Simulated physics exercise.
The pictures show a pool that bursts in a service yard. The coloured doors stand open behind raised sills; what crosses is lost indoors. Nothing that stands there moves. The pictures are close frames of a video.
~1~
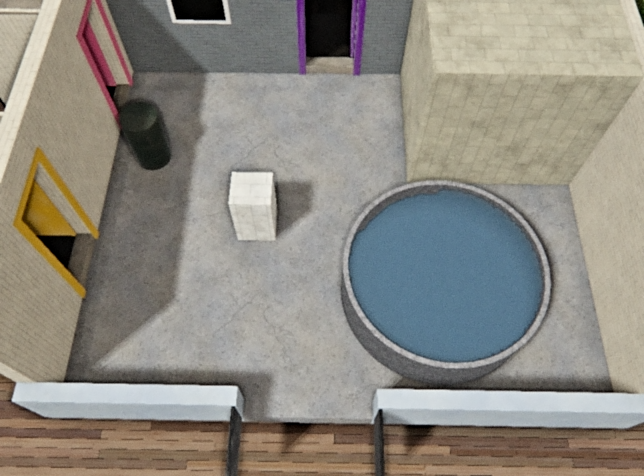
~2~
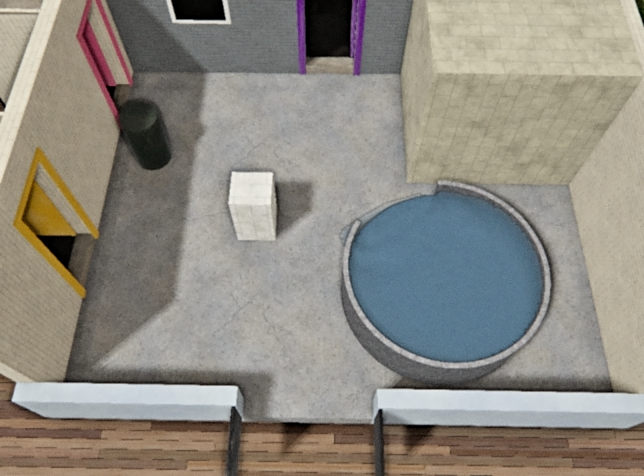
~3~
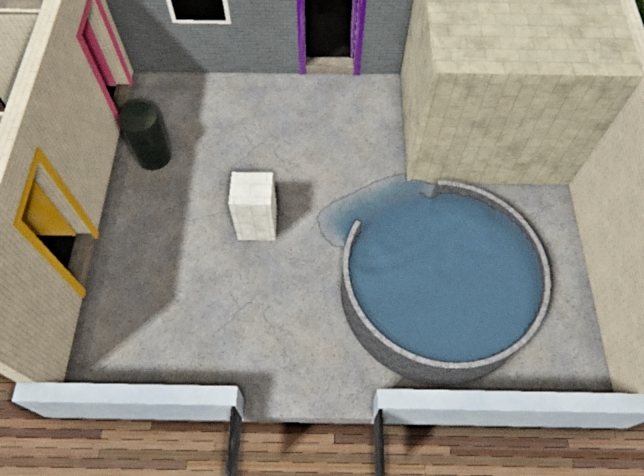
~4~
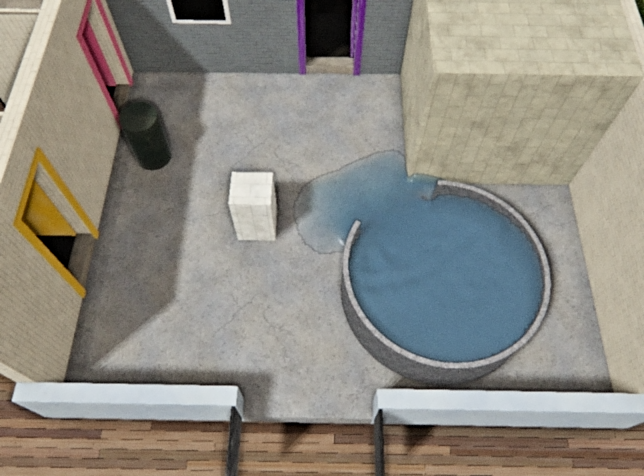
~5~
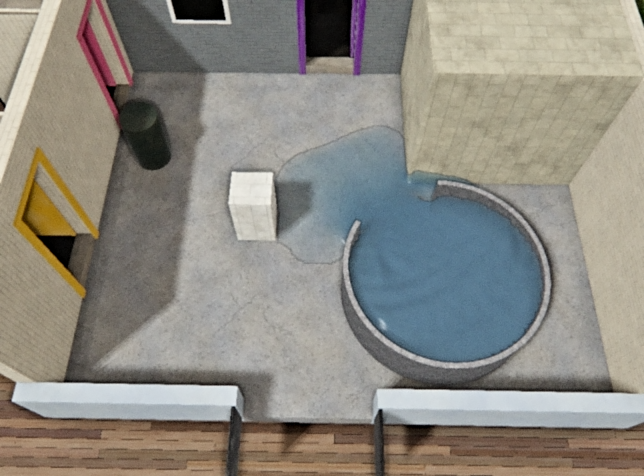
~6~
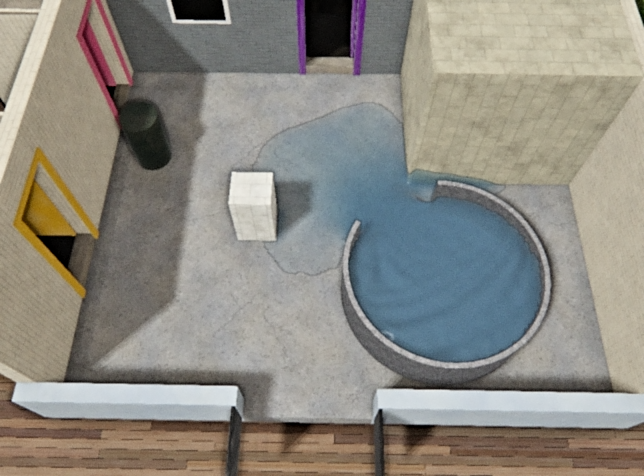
In a walled service yard, a round pool bursts open on its far side, water spreading across the concrete around a white block.
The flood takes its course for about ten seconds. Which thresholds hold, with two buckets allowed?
One by one: The purple door floods; the yellow door holds within the limit; the pink door floods.
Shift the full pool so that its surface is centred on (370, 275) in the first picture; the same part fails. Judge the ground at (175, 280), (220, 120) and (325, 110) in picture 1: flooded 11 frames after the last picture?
In that order: Covered, wet, covered.
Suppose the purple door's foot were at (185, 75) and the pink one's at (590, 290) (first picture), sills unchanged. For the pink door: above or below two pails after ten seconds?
One by one: Pink stays under.
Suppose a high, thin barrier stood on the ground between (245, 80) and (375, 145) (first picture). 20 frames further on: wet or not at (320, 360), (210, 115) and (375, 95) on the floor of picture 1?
In turn: Clear, covered, flooded.
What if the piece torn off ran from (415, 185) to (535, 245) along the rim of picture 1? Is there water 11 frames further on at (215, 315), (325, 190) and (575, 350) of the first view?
As listed: Clear, under water, under water.
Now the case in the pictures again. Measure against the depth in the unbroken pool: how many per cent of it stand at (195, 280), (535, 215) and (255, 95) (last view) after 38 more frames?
In that order: 4, 6 and 18 per cent.
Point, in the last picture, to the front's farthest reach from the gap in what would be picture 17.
Close to (133, 77).
A moment on, water covers 45 % of the floor; the purple door under two buckets in, the yellow door not reached, the pink door not reached.
Next, water covers 55 % of the floor; the purple door over two buckets in, the yellow door not reached, the pink door under two buckets in.
Then, water covers 60 % of the floor; the purple door far over two buckets in, the yellow door wet at the sill, nothing in, the pink door far over two buckets in.
Later, water covers 85 % of the floor; the purple door far over two buckets in, the yellow door wet at the sill, nothing in, the pink door far over two buckets in.
In the end, water covers 100 % of the floor; the purple door far over two buckets in, the yellow door wet at the sill, nothing in, the pink door far over two buckets in.
